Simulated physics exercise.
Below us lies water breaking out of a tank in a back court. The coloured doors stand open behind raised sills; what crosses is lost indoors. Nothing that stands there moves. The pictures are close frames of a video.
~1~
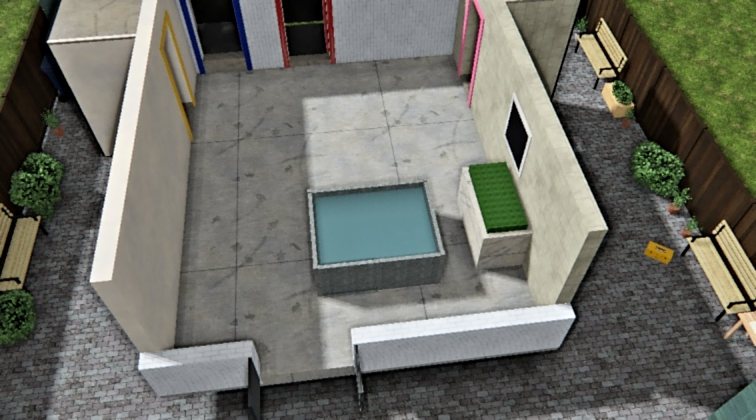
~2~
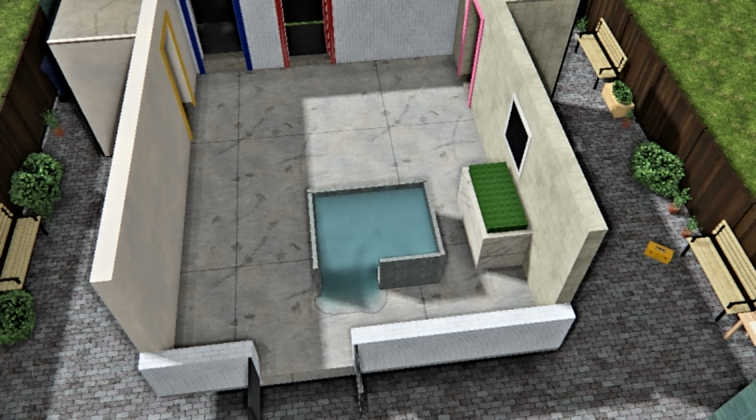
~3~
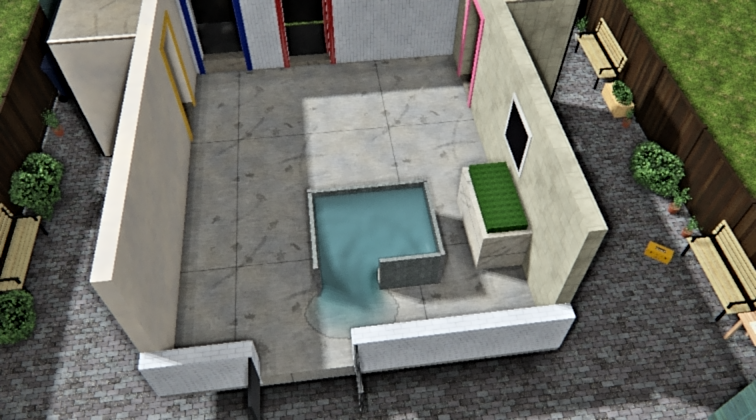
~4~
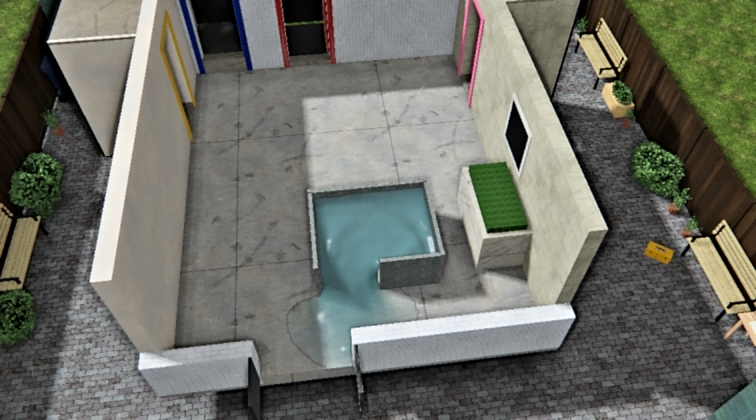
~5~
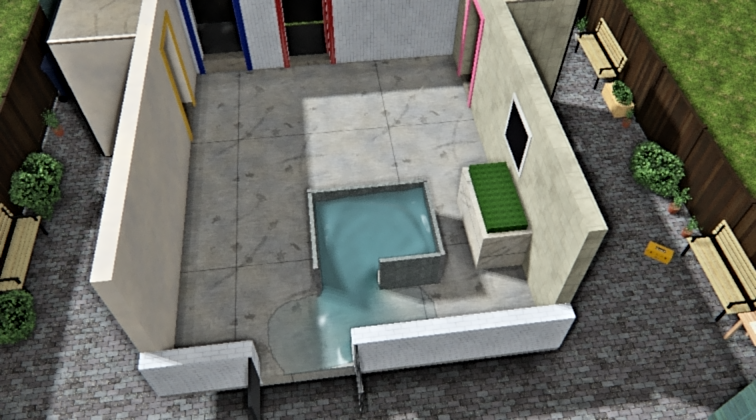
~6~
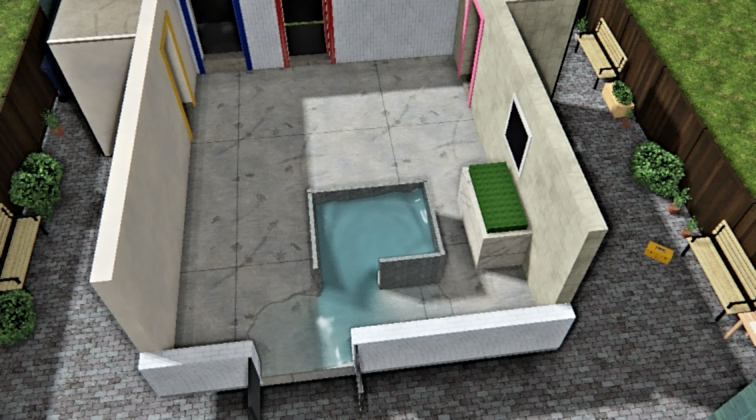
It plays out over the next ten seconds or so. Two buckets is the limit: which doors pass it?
The yellow door admits no more than that; the pink door admits no more than that; the blue door admits no more than that; the red door admits no more than that.
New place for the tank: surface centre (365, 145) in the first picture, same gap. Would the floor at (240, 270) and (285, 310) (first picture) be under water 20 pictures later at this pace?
One after the other: Flooded, under water.
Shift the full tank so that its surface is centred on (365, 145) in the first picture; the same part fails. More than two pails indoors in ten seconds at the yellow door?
One by one: Yellow door stays under.
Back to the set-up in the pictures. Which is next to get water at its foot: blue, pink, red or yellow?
I say the one in pink.
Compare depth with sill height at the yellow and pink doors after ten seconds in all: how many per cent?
In turn 0 and 50 per cent.
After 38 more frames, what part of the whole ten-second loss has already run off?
Close to 85 %.
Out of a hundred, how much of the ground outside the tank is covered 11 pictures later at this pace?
Near 15 in a hundred.
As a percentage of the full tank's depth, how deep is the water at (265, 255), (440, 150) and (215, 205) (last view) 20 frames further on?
Roughly 0, 0 and 0 per cent, in turn.
A moment on, water covers 15 % of the floor; the yellow door not reached, the pink door not reached, the blue door not reached, the red door not reached.
Next, water covers 15 % of the floor; the yellow door not reached, the pink door not reached, the blue door not reached, the red door not reached.
Then, water covers 25 % of the floor; the yellow door not reached, the pink door not reached, the blue door not reached, the red door not reached.
Later, water covers 35 % of the floor; the yellow door not reached, the pink door not reached, the blue door not reached, the red door not reached.
In the end, water covers 50 % of the floor; the yellow door not reached, the pink door wet at the sill, nothing in, the blue door not reached, the red door not reached.
